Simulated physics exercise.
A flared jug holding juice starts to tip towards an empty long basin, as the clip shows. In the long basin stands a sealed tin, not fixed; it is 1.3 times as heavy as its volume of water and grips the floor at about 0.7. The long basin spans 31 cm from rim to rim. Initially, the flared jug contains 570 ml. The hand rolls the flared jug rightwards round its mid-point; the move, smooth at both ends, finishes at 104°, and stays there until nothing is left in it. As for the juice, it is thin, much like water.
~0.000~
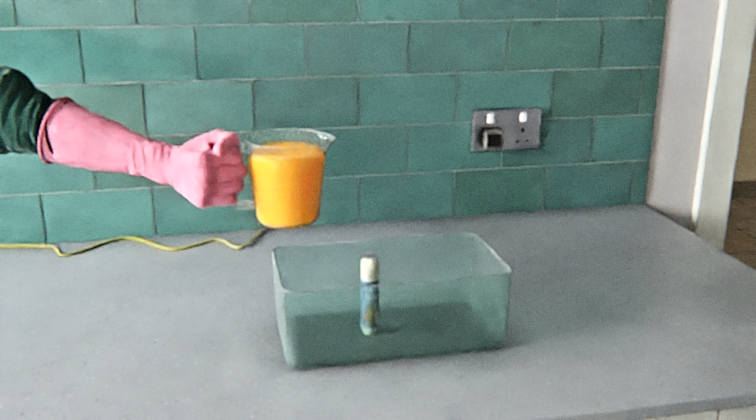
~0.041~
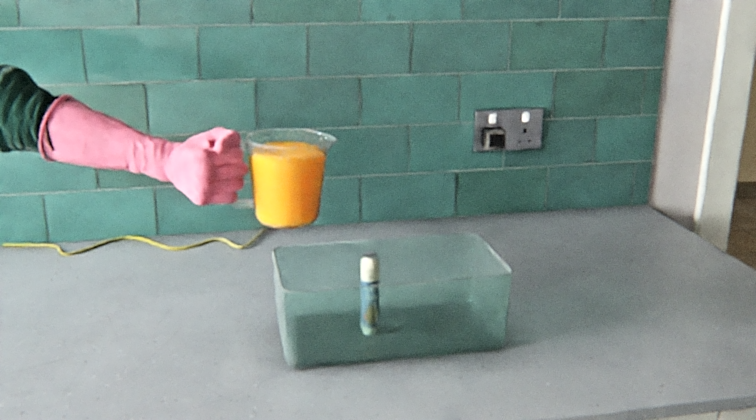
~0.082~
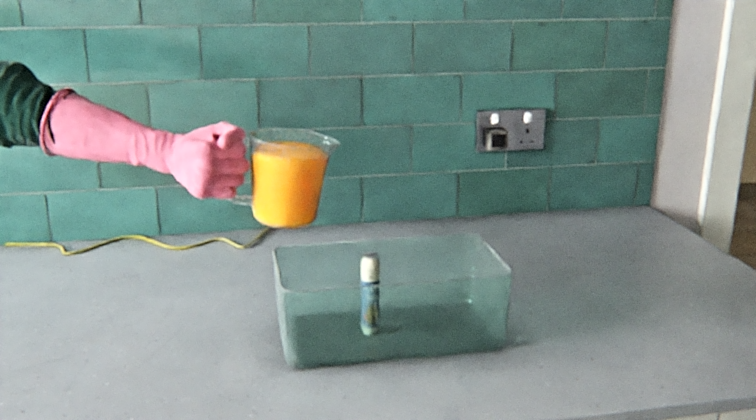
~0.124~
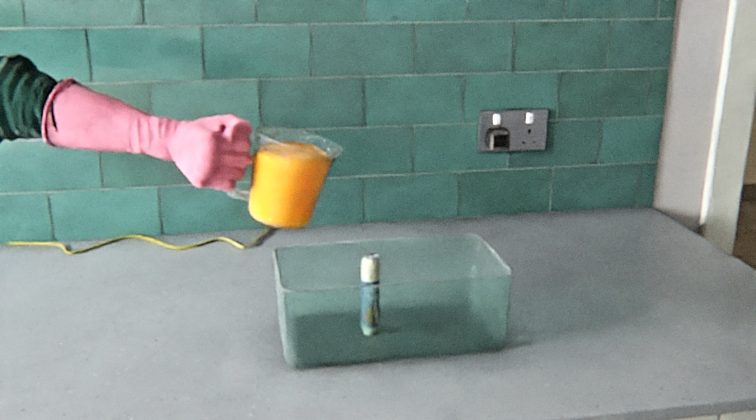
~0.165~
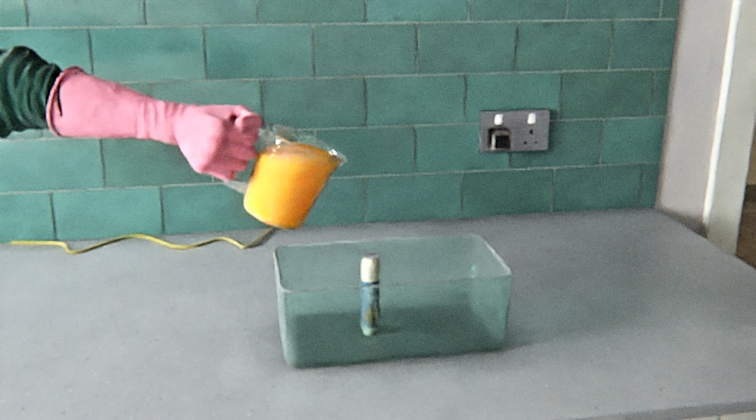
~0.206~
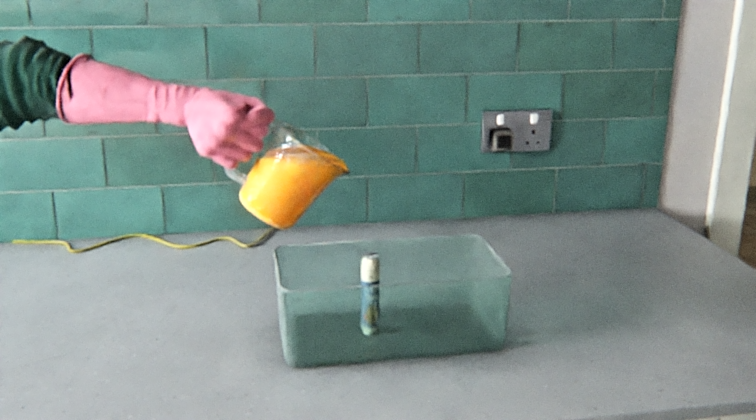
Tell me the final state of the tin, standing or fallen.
The tin ends fallen.
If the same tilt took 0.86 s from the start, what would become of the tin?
Result: Tin tipped over.
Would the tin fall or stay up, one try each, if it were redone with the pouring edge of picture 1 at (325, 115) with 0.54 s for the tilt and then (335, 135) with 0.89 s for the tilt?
The tin overturns the first time and overturns the second time.
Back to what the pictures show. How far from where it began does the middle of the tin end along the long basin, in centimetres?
It finishes around 8.0 cm from where it began.
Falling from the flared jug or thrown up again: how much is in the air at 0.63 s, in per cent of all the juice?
Near 12 per cent, I'd say.
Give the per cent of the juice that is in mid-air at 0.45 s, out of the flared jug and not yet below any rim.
It comes to roughly 28 per cent.
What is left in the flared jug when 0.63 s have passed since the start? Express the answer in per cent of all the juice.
10 in a hundred, give or take.
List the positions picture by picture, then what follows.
In the first frame, it leans 0°; its right rim is at (336, 137); the juice meets the walls at (249, 152) and (323, 148); the long basin's rim runs from (277, 270) to (494, 253); the tin's top is at (370, 259).
In the second frame, it leans 2°; its right rim is at (337, 138); the juice meets the walls at (249, 151) and (324, 149).
In the third frame, it leans 6°; its right rim is at (340, 143); the juice meets the walls at (252, 149) and (327, 150).
In the fourth frame, it leans 14°; its right rim is at (345, 150); the juice meets the walls at (257, 148) and (331, 153).
In the fifth frame, it leans 24°; its right rim is at (348, 160); the juice meets the walls at (259, 154) and (335, 155).
In the sixth frame, it leans 35°; its right rim is at (350, 171); the juice meets the walls at (255, 166) and (346, 165); 1 per cent is over the edge.
By 0.45 s the tilt is 99° and 47 per cent is still to pour; the tin stands where it began.
By 0.63 s the tilt is 104° and 10 per cent is still to pour; the tin leans 13°.
By 0.82 s the tilt is 104° and 1 per cent is still to pour; the tin lies on its side.
By 1.02 s the tilt is 104° and 0 per cent is still to pour; the tin lies on its side.
At rest the tin lies on its side.
